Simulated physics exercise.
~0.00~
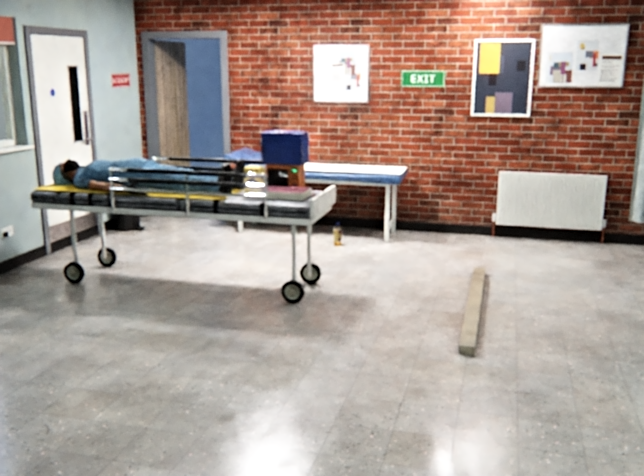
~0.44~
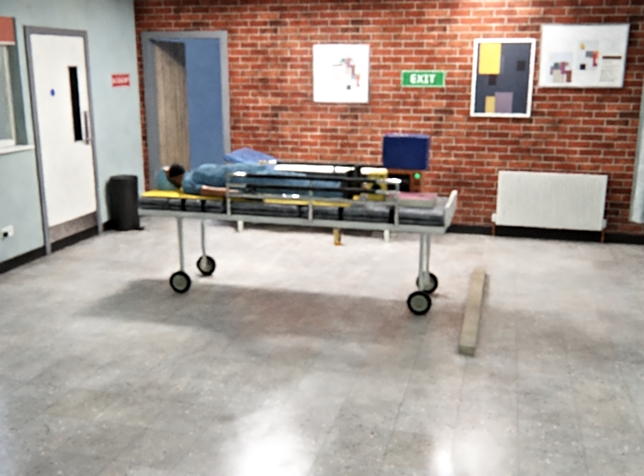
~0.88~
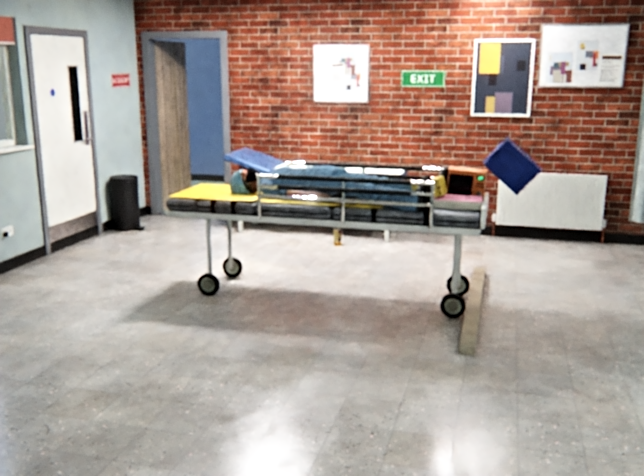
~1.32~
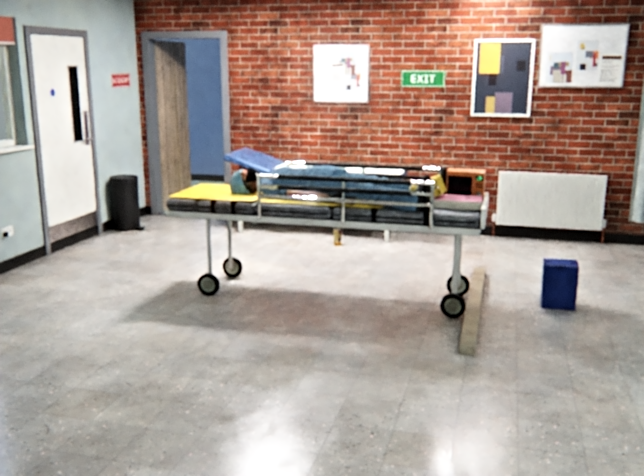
A blue box tumbled off the end of a wheeled trolley when it rolled right across the room and stopped against a low bar on the floor, landing beyond it while the person lying on top and the other items stayed aboard.
